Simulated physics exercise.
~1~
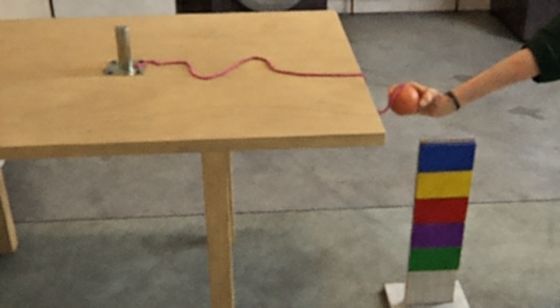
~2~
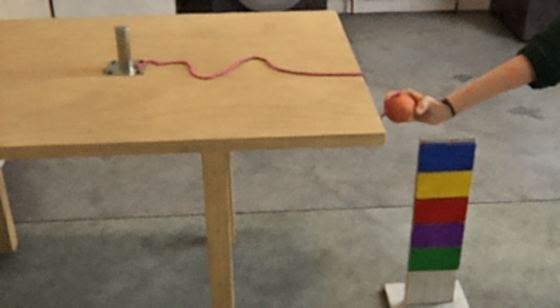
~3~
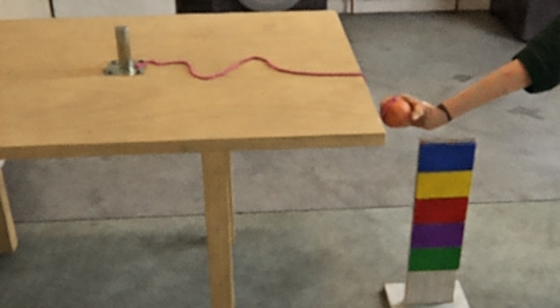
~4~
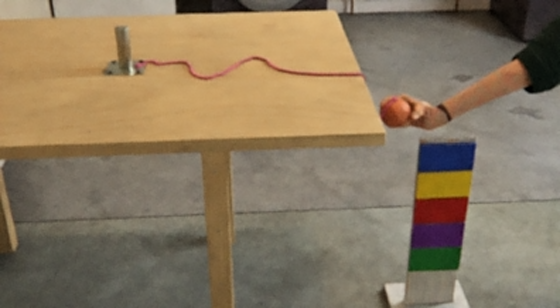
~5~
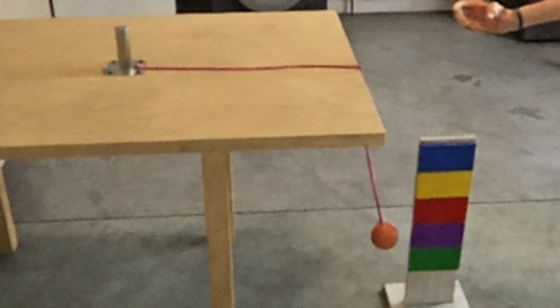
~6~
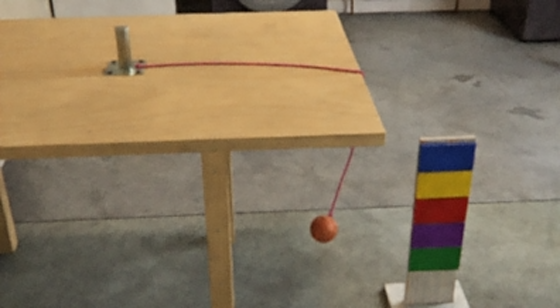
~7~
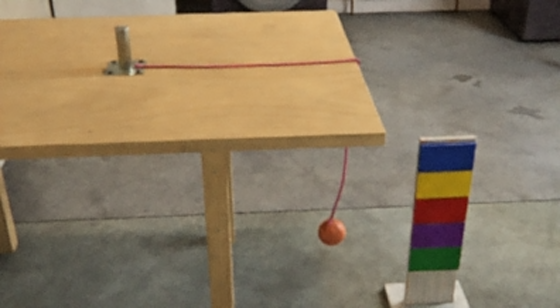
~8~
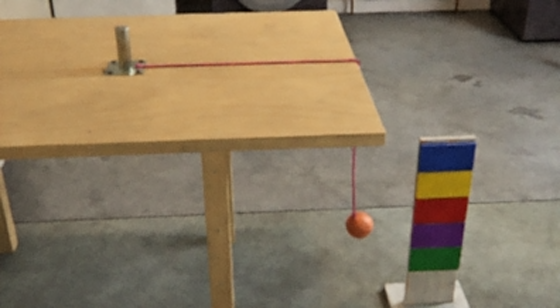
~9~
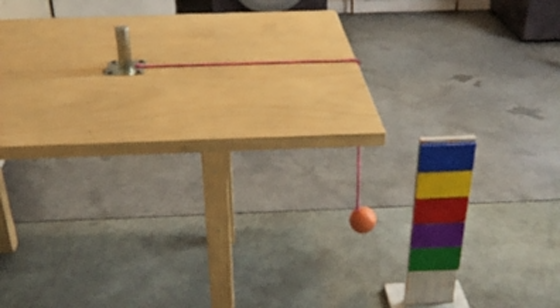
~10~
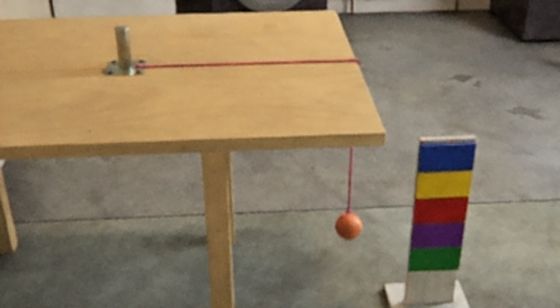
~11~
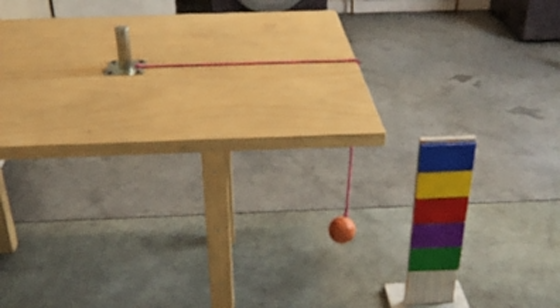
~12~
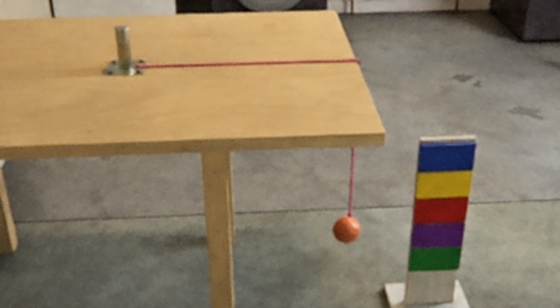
Orange ball on a red cord dropping from a hand off a table's end, swinging, then hanging level with the purple band.
